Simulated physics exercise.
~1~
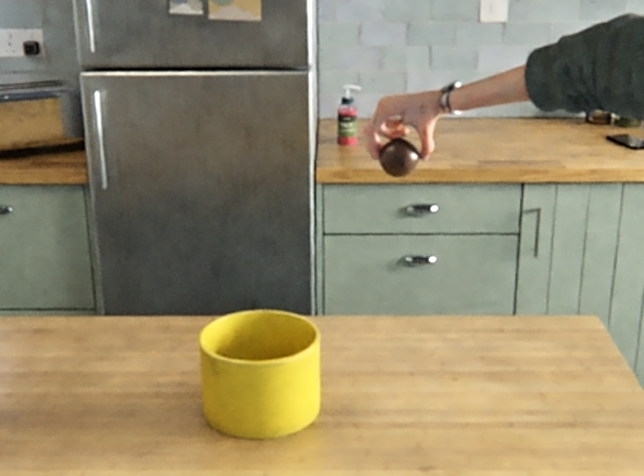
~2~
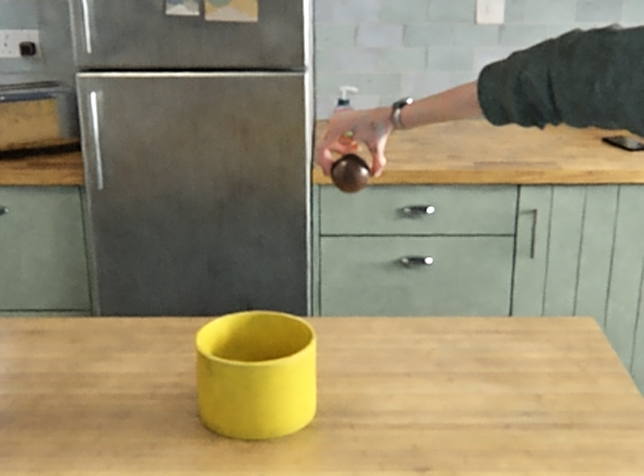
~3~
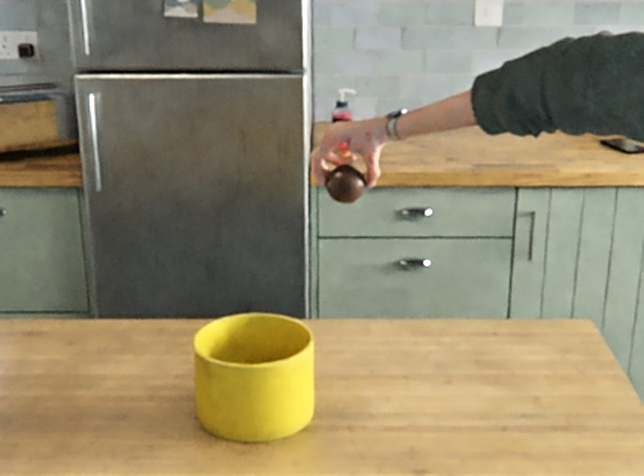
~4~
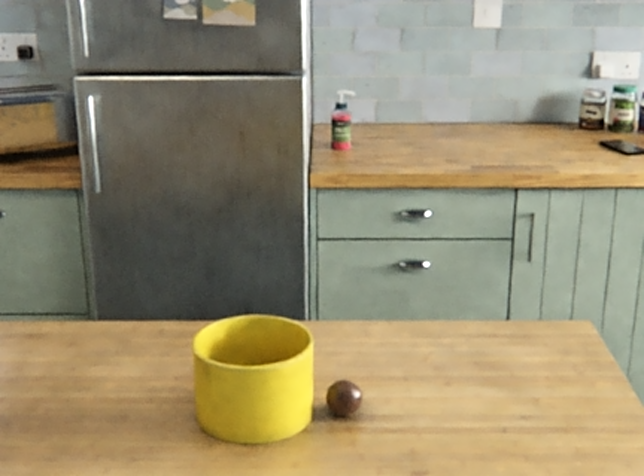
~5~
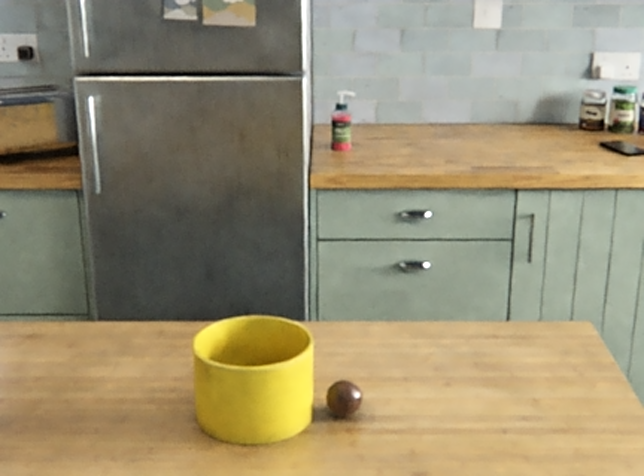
A hand held a brown onion above a wooden table, moved it left toward a yellow pot, then let go and drew back. The onion missed the pot and ended up resting on the table just to its right.
